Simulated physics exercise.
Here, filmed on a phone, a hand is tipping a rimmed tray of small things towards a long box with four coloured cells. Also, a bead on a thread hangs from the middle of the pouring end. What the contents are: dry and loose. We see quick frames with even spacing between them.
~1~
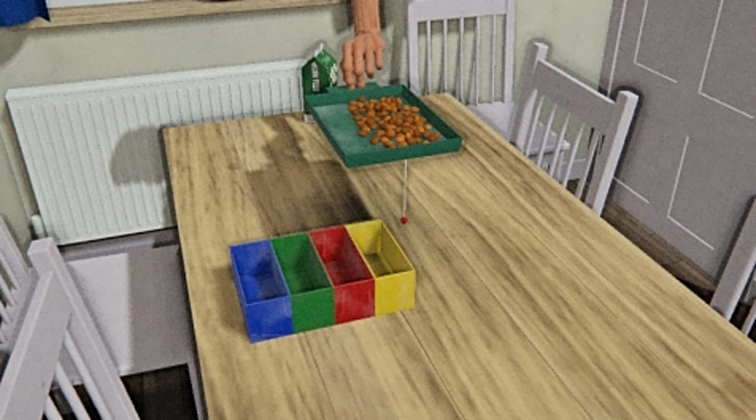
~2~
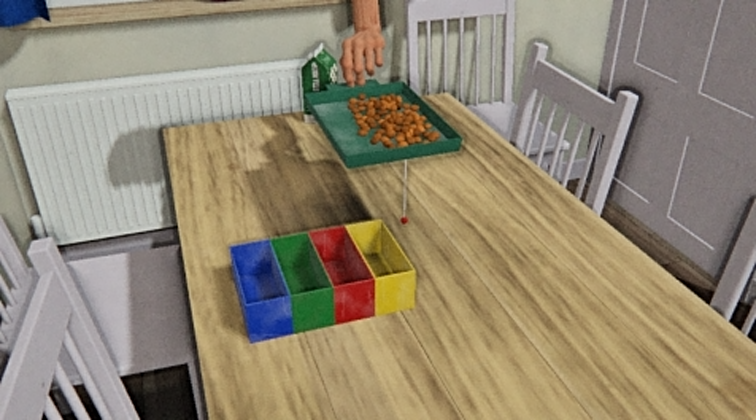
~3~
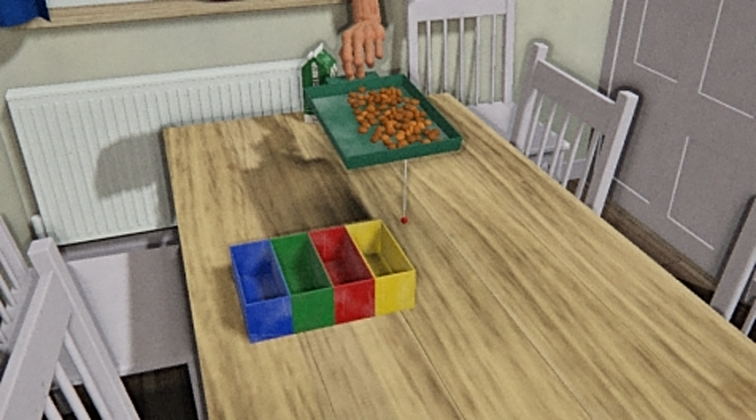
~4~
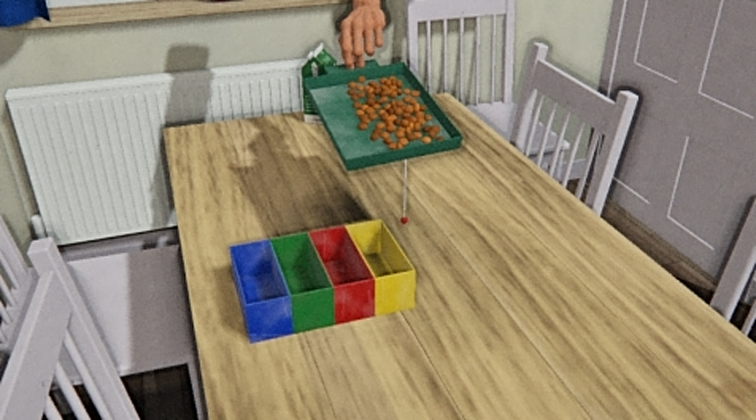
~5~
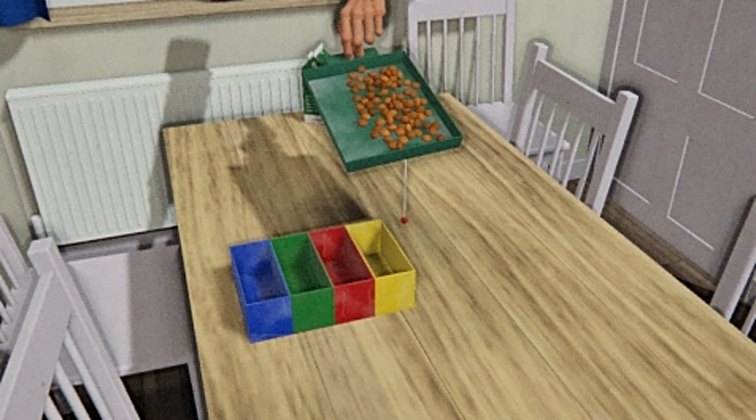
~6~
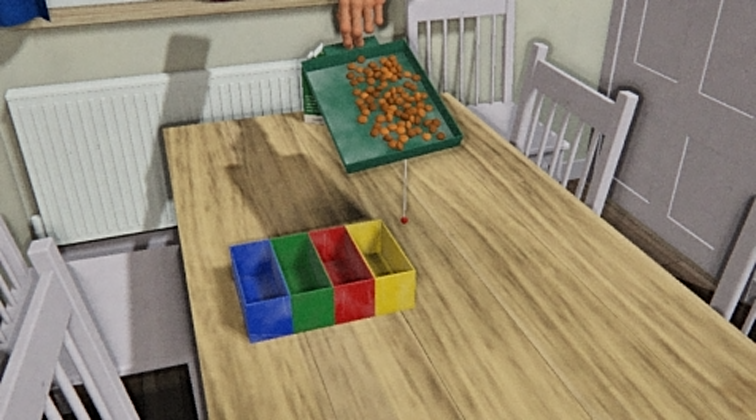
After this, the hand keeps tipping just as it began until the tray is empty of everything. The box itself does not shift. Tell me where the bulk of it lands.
The bulk lands in the yellow cell.
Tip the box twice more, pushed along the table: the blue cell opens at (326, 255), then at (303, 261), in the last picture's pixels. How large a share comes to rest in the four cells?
First placement near 100 percent, second near 100 percent.
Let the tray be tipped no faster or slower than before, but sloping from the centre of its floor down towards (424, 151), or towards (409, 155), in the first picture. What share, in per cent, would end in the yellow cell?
Near 0 % and 20 %.
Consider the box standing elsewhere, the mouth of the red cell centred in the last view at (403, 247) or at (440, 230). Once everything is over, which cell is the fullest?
Green first, the cell in blue second.
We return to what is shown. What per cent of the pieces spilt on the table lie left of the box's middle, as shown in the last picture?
Estimate: About 0 in every hundred.
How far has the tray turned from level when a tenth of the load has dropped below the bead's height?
Around 85°, give or take.
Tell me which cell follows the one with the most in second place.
Ranked second: The cell in red.
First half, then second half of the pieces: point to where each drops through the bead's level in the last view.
It goes through near (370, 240) first, then near (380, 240).
Soon after the last picture, tray tipped steeply; all on the tray.
A little later, tray tipped past a quarter turn; about a quarter on the tray; about a quarter in the yellow cell; a small part in the red cell; a stray few in the green cell; about a third falling or outside the box.
Later still, tray tipped past a quarter turn; about half in the yellow cell; about a quarter in the red cell; a stray few in the green cell; about a quarter falling or outside the box.
At rest, tray tipped past a quarter turn; about half in the yellow cell; about a quarter in the red cell; a stray few in the green cell; none in the blue cell; about a quarter outside the box.
